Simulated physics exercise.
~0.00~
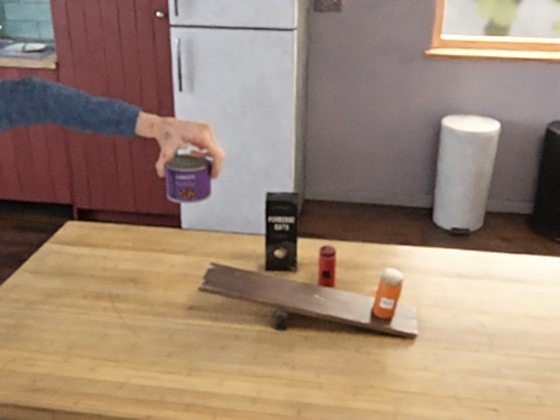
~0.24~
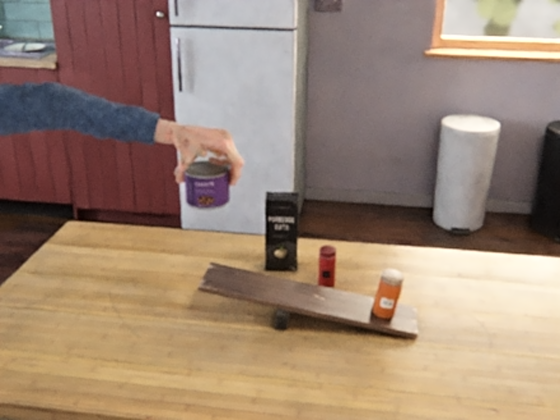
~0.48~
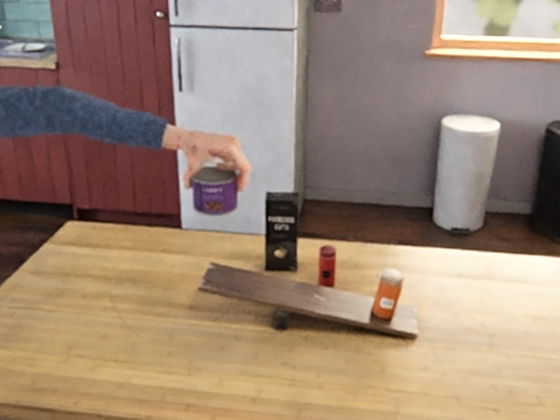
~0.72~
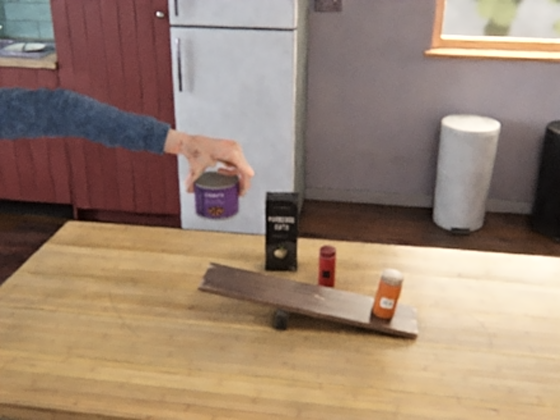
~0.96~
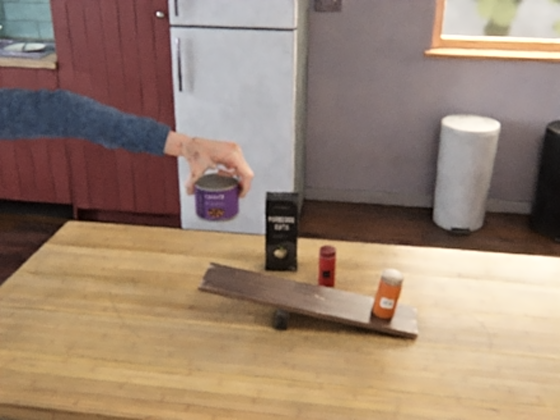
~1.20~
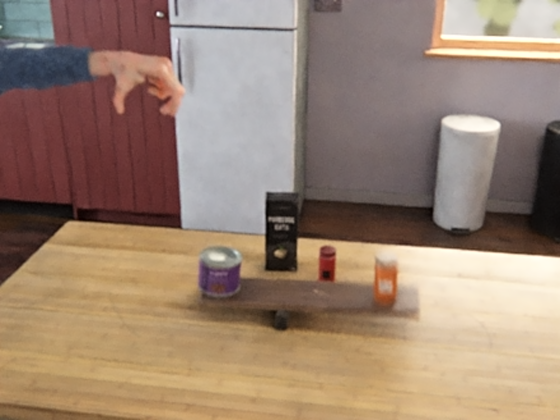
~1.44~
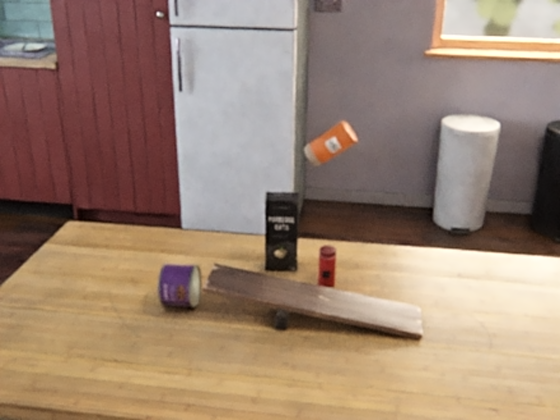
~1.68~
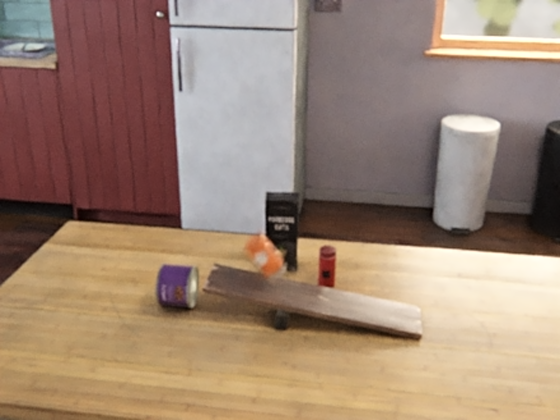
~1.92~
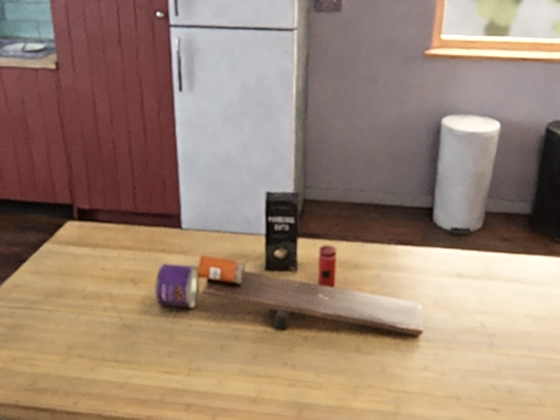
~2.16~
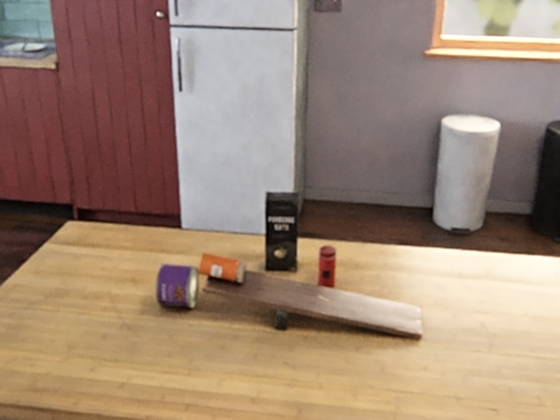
Kitchen table with a hand dropping a purple tub onto a tilted plank, flinging an orange shaker that lands beside the tub.
